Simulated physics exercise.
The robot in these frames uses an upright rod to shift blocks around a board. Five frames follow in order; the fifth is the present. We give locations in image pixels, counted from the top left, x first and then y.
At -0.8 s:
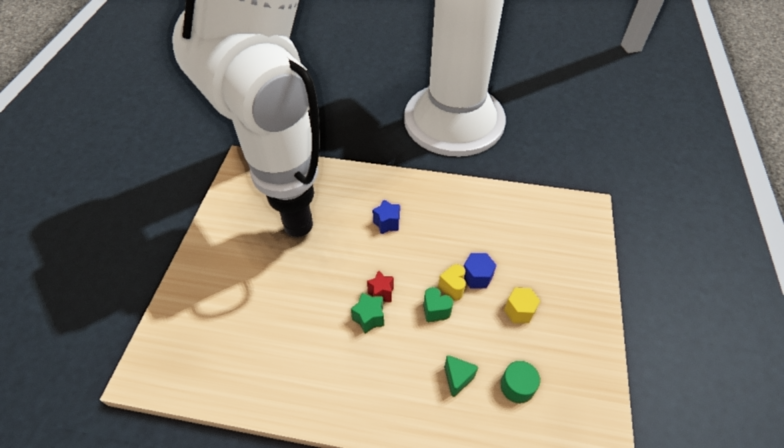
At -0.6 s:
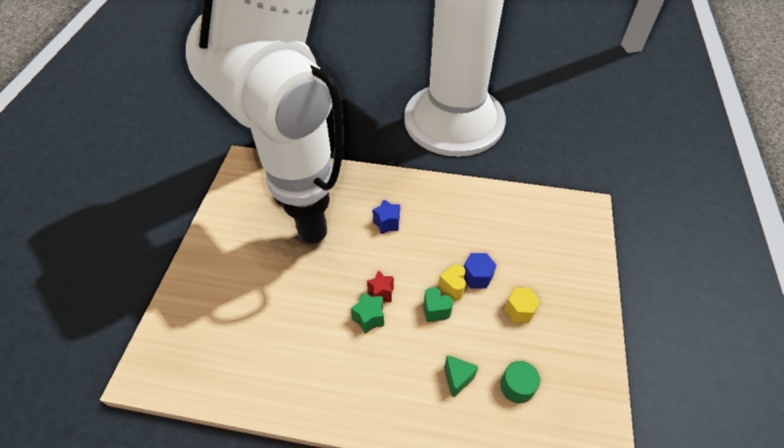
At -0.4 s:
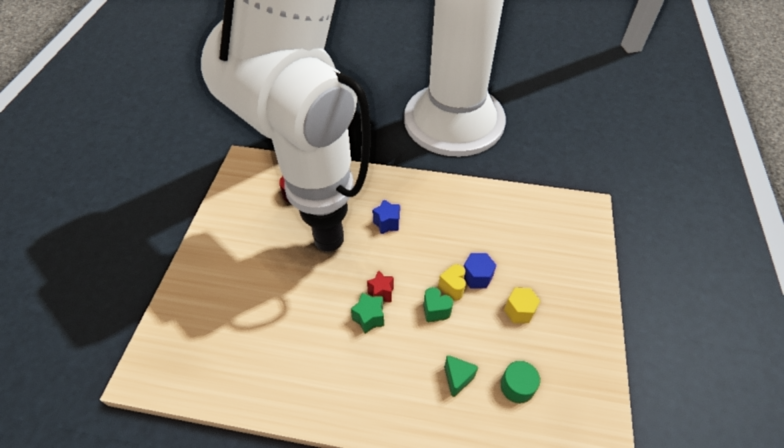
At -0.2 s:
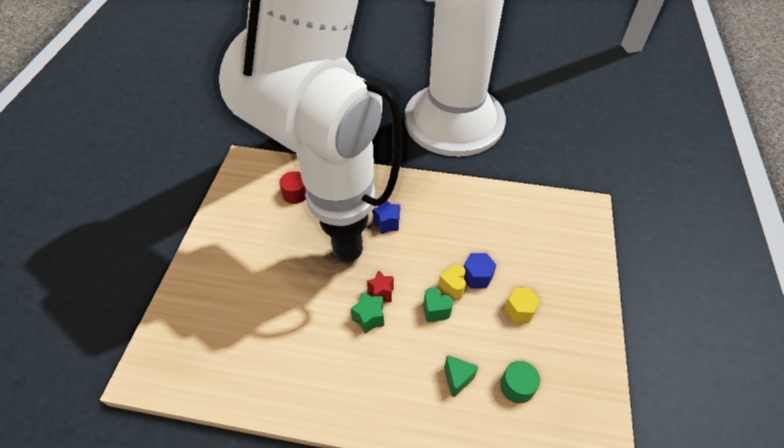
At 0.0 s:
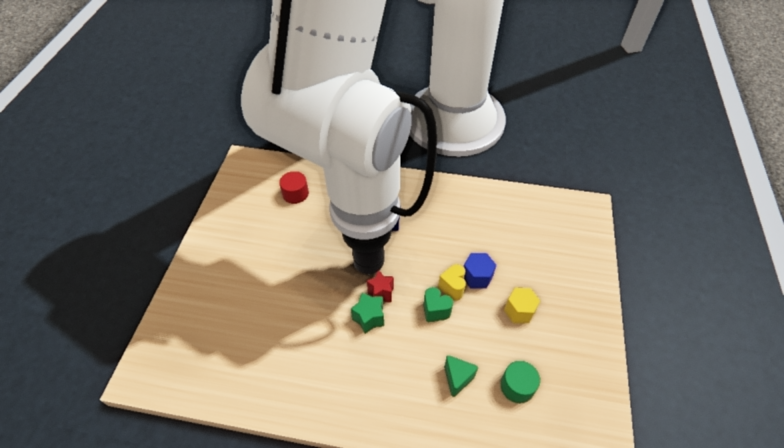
On a wooden board, a robot arm moves its black rod rightward and down toward a red star.
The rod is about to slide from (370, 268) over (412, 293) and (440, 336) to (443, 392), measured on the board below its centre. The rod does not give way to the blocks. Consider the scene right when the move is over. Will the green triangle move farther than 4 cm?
No
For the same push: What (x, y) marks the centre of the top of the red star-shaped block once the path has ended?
When the path ends, it will be at (394, 299).
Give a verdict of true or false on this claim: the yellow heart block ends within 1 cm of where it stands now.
True - the claim holds.
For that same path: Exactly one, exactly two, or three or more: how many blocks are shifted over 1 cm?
That's three or more.
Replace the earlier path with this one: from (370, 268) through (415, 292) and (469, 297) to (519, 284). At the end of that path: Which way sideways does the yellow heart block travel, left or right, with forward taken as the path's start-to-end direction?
Off to the left side.
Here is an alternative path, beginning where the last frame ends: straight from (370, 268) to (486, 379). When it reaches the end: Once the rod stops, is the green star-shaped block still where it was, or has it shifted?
It leaves its spot.
The first path, step by step. One third of the way, rod at (413, 287); red star-shaped block at (393, 298), turned 95° clockwise.
Two thirds of the way, rod at (441, 332); red star-shaped block at (394, 299), turned 105° clockwise; green heart block at (476, 334), turned 55° anticlockwise.
At the end, rod at (444, 388); red star-shaped block at (394, 299), turned 105° clockwise; green heart block at (479, 337), turned 75° anticlockwise; yellow heart block in place; green triangle at (472, 400), turned 85° anticlockwise.
